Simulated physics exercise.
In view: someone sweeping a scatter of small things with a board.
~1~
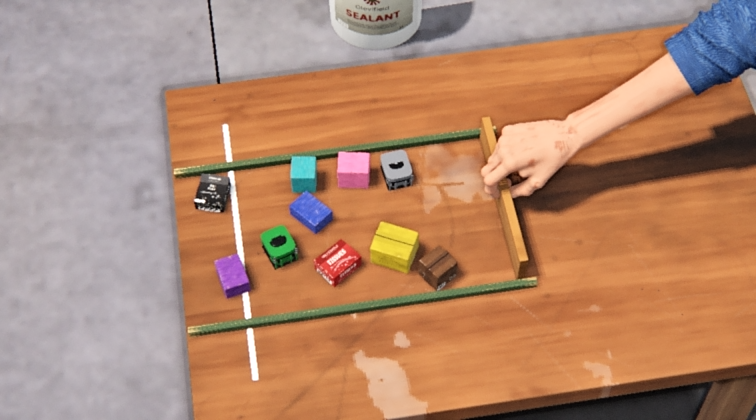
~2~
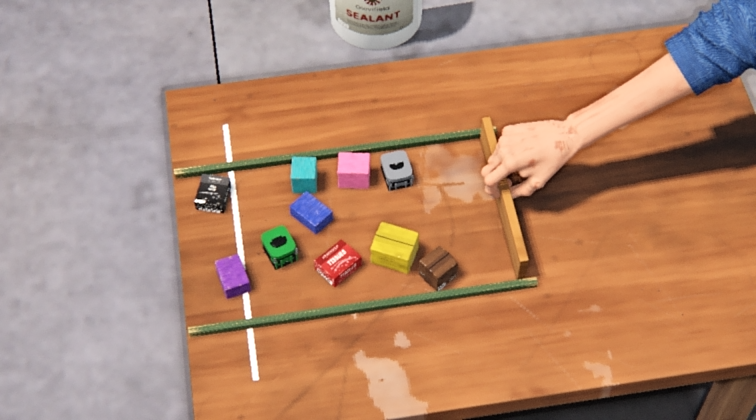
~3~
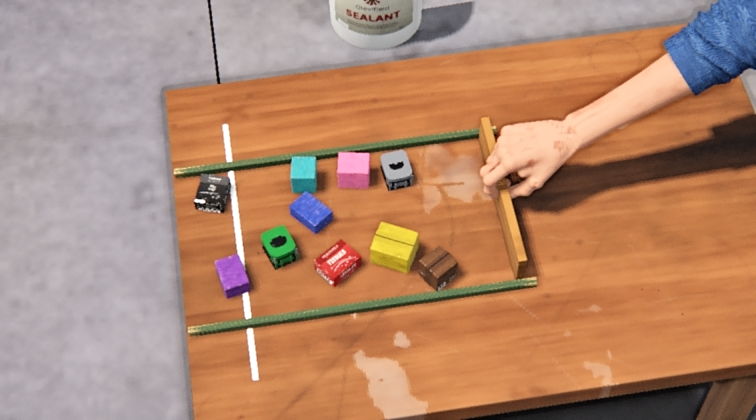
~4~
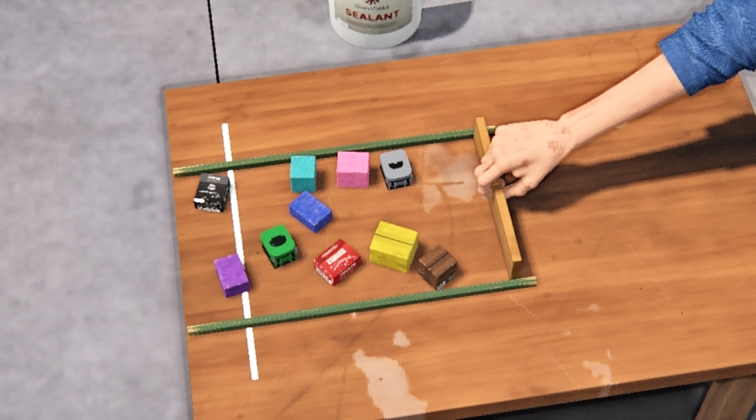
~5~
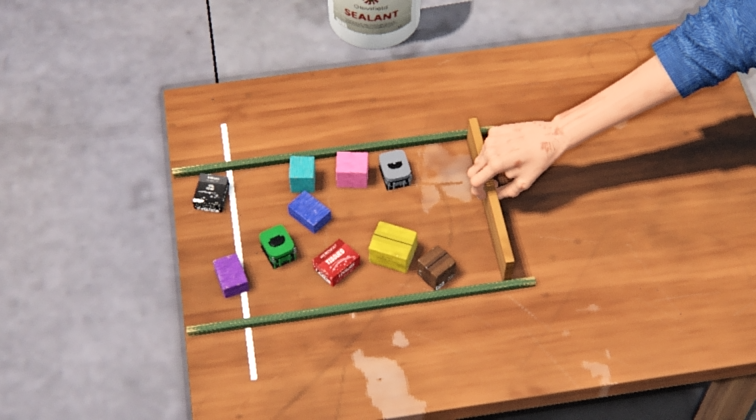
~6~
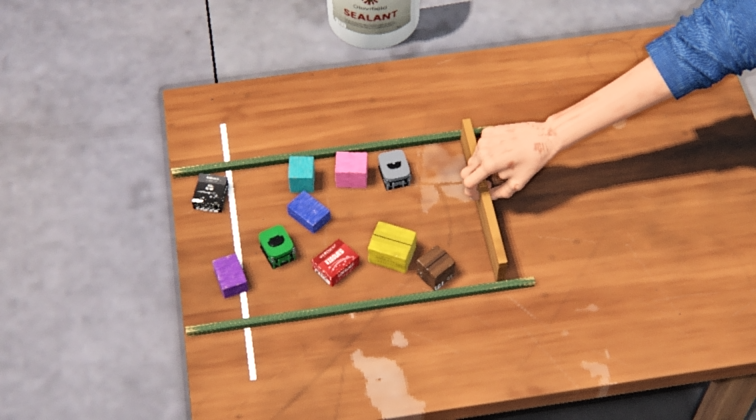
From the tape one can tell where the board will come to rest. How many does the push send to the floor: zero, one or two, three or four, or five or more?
Falling ones: Three or four.
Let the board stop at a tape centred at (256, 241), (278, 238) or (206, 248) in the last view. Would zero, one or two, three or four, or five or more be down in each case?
First 1 or 2, next none, finally five or more.
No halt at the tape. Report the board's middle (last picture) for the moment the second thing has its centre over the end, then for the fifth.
(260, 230), later (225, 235).
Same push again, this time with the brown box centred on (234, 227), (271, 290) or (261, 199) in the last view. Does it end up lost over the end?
Taking the places in the order given: It holds firm, it drops, it holds firm.
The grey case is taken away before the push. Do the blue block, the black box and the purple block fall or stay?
Blue block still up, black box down, purple block down.
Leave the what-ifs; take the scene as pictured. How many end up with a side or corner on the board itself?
Number: 4.
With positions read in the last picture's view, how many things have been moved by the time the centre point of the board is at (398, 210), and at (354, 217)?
The count reaches 4 first and 6 second.
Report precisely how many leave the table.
The total is 3.
A little later, none off yet; black box at rest near (211, 193); purple block at rest near (230, 276); green case at rest near (277, 247).
Next, none off yet; black box moving near (207, 194); purple block at rest near (230, 276); green case moving near (267, 246).
When it is over, the number that fall off is three or four; down, turquoise block, purple block and black box.
